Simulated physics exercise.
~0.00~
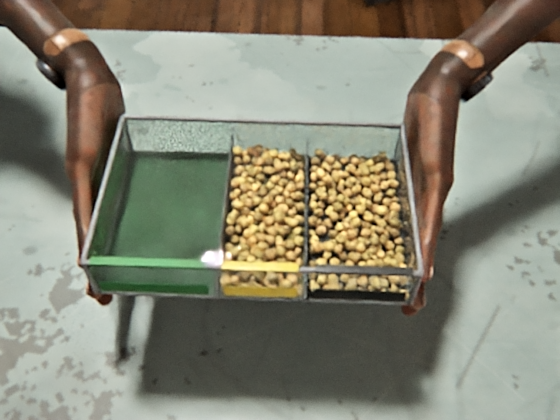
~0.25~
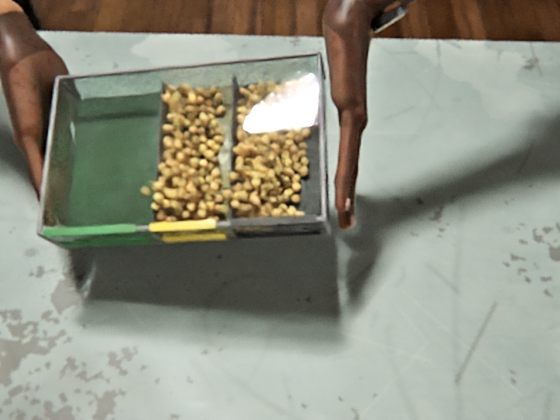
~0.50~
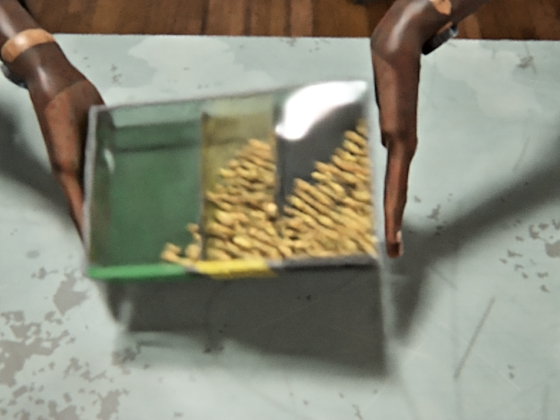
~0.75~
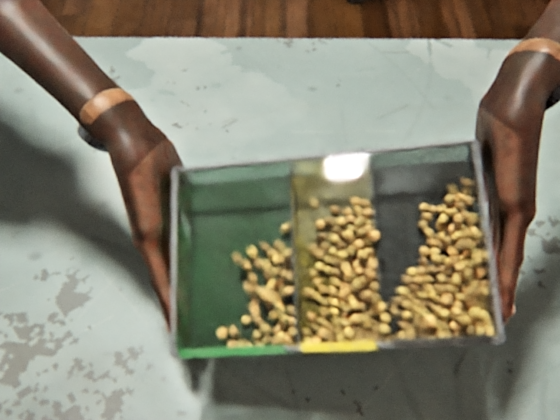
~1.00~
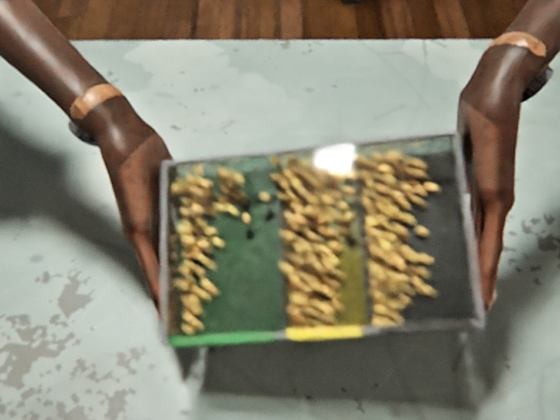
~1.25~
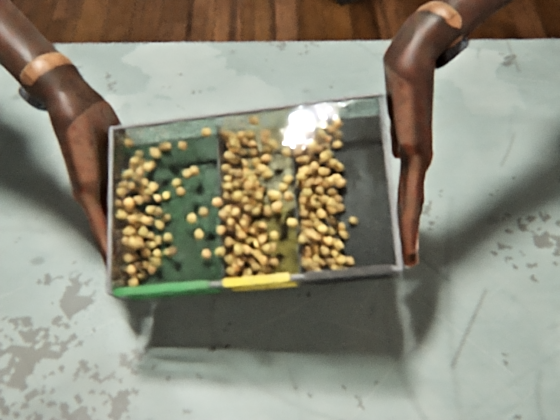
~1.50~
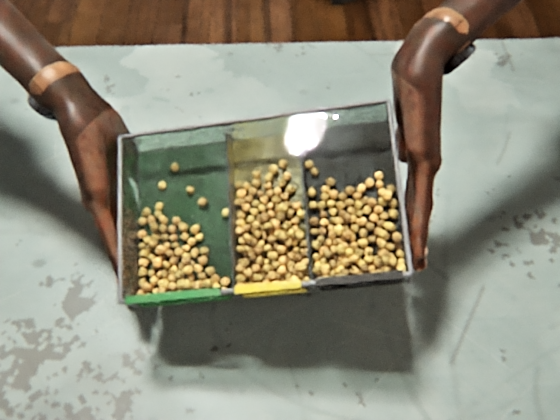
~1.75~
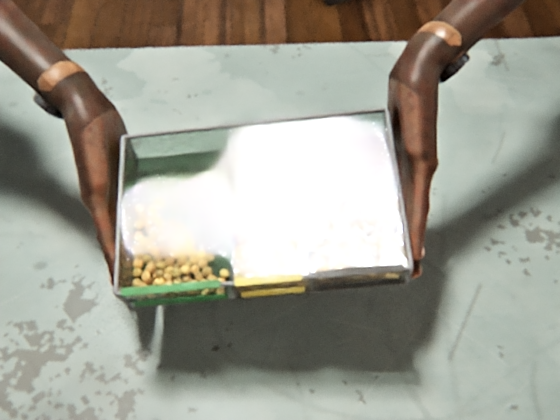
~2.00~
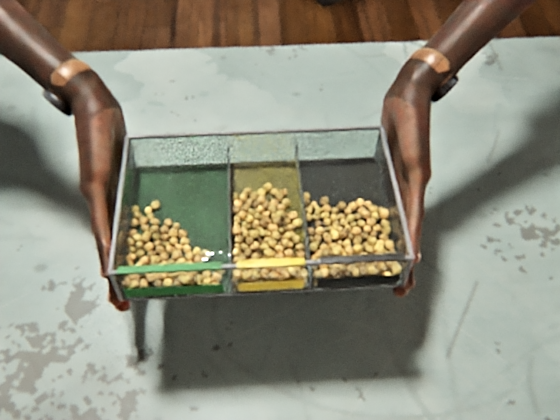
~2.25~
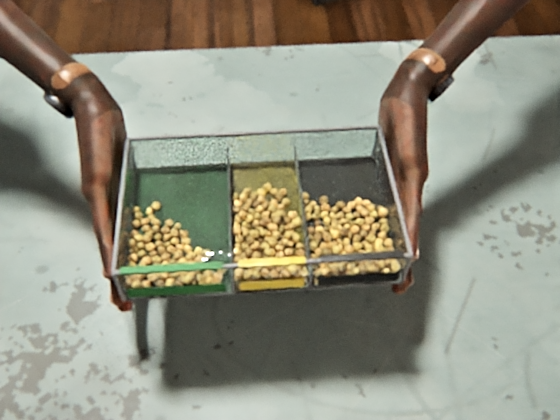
To begin with, two hands hold a clear-lidded box above a pale, worn tabletop, its yellow and black sections full of dried chickpeas and its green section empty. The hands tilt the box and swing it left, then right, and the chickpeas slide about in a blur. Some spill across into the green section as the shaking carries on. The swings shrink and the box settles near the middle, still tilted, while bright glare sweeps over the lid. Finally the hands level it and hold it still, with chickpeas in all three sections, fewest in the green.
